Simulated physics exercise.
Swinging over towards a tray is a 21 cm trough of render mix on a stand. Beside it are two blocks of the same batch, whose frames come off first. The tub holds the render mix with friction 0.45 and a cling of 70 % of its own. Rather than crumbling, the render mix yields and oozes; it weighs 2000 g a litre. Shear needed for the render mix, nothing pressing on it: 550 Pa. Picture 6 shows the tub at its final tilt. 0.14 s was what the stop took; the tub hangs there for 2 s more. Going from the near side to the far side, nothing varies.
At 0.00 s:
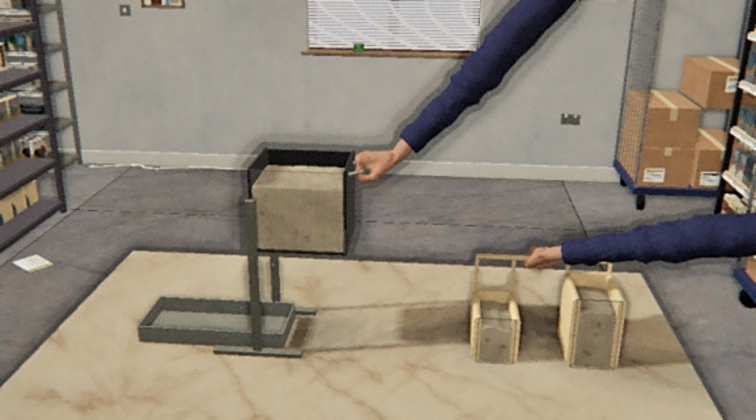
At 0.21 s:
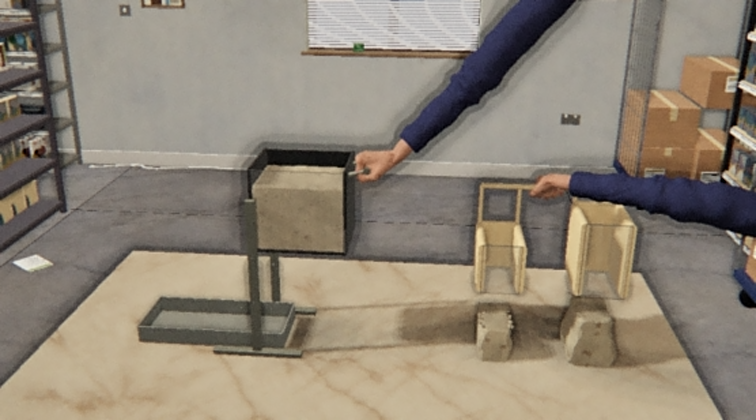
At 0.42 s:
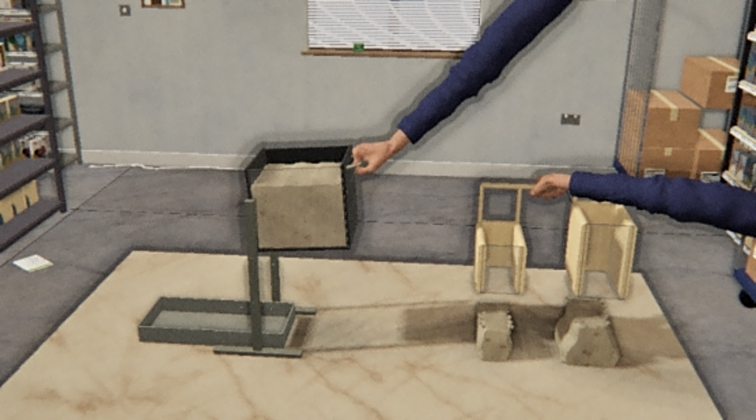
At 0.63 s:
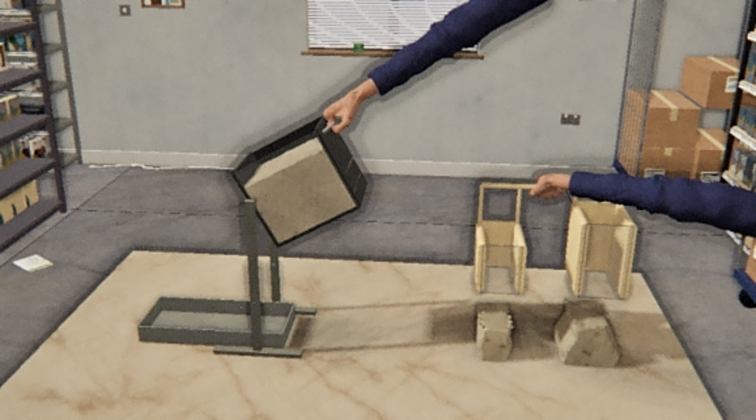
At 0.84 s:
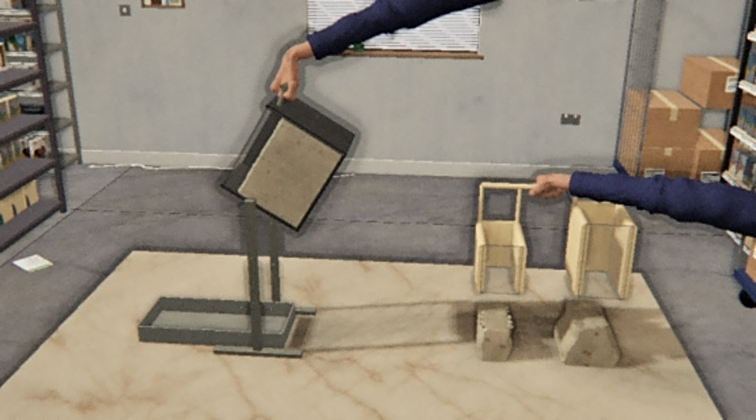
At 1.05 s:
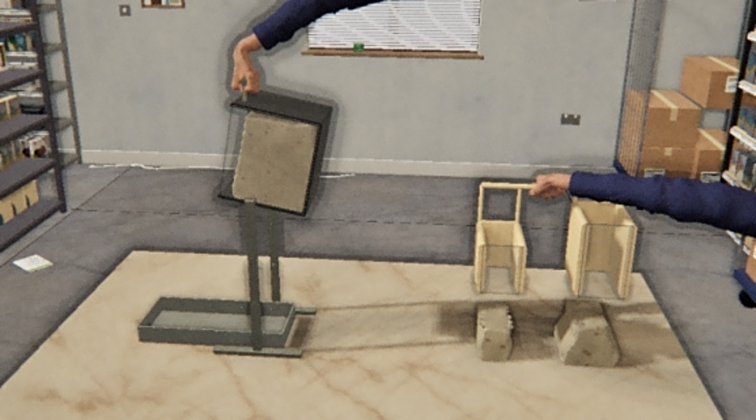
The clip opens with a hand holding a dark trough of grey-brown material on a stand, while another hand lifts pale moulds off two blocks at right. The uncovered blocks sag slightly, then the first hand swings the trough up and over leftward until it is steeply tilted, the material still inside.
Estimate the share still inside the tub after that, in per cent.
I would say about 78 per cent.
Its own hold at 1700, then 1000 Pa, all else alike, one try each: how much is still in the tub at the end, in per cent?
100 %, then 100 %.
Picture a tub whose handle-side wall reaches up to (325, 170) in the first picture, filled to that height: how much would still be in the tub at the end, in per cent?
Around 100 percent would still be in the tub at the end.
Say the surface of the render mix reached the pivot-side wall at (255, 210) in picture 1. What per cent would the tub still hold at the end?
That gives some 100 %.
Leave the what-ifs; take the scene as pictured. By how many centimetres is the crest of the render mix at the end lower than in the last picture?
6 cm.
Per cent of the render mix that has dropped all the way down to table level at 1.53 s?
About 0 per cent.
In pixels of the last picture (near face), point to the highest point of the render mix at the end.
Peak location: Approx. (278, 142).
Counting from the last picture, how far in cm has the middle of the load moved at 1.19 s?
Around 2 centimetres.
By 1.19 s, the tub is at 79 degrees and holds 100 %.
By 1.36 s, the tub is at 79 degrees and holds 92 %.
By 1.53 s, the tub is at 79 degrees and holds 85 %.
By 1.70 s, the tub is at 79 degrees and holds 80 %.
By 3.05 s, at the end, the tub is at 79 degrees and holds 78 %.
